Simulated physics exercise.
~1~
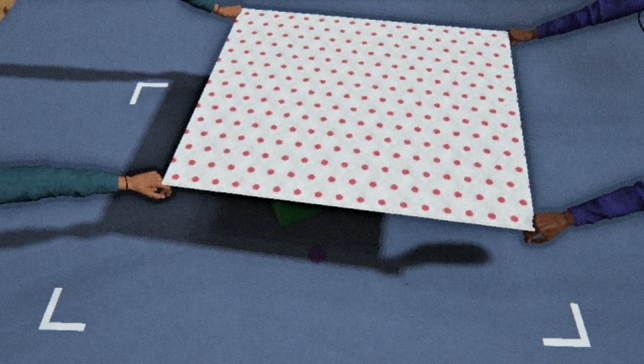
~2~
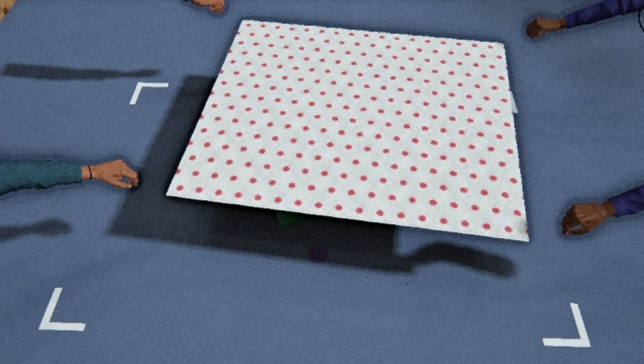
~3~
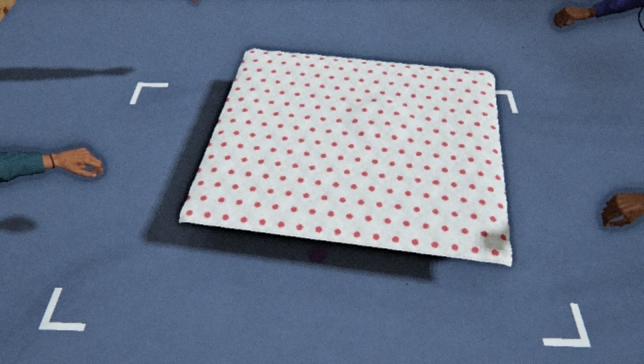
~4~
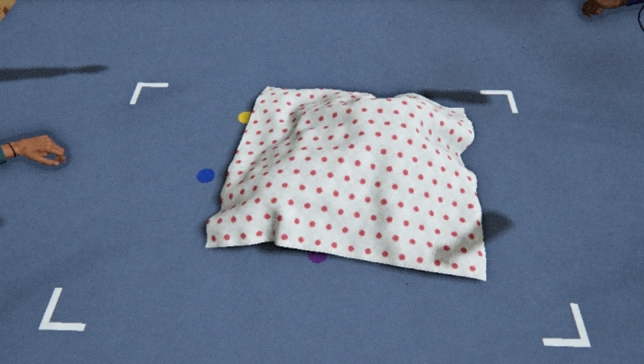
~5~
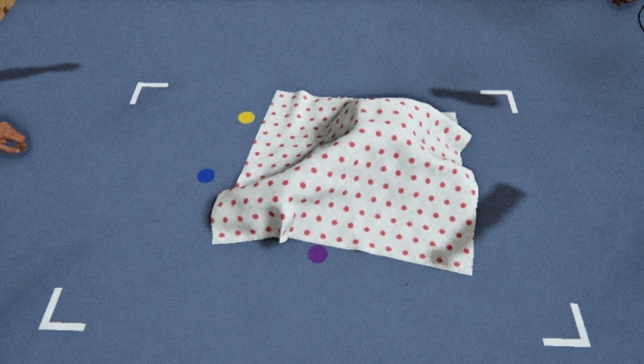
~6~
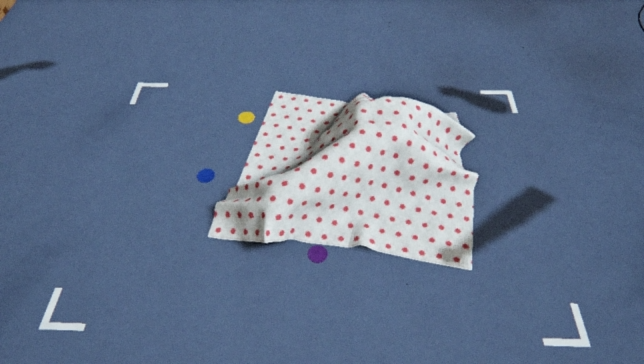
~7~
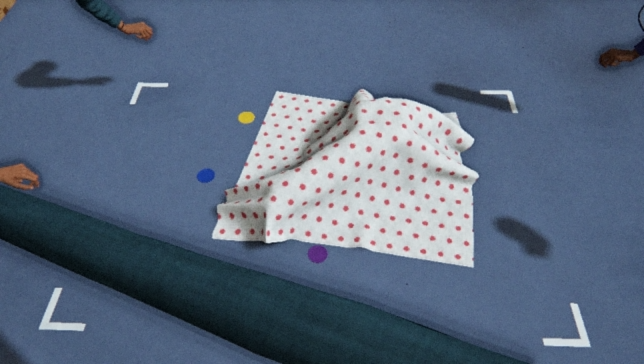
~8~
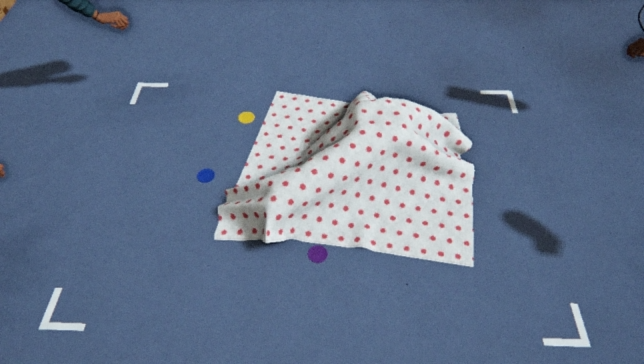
On a blue floor, hands release a red-dotted white sheet, which drops and settles in raised folds.
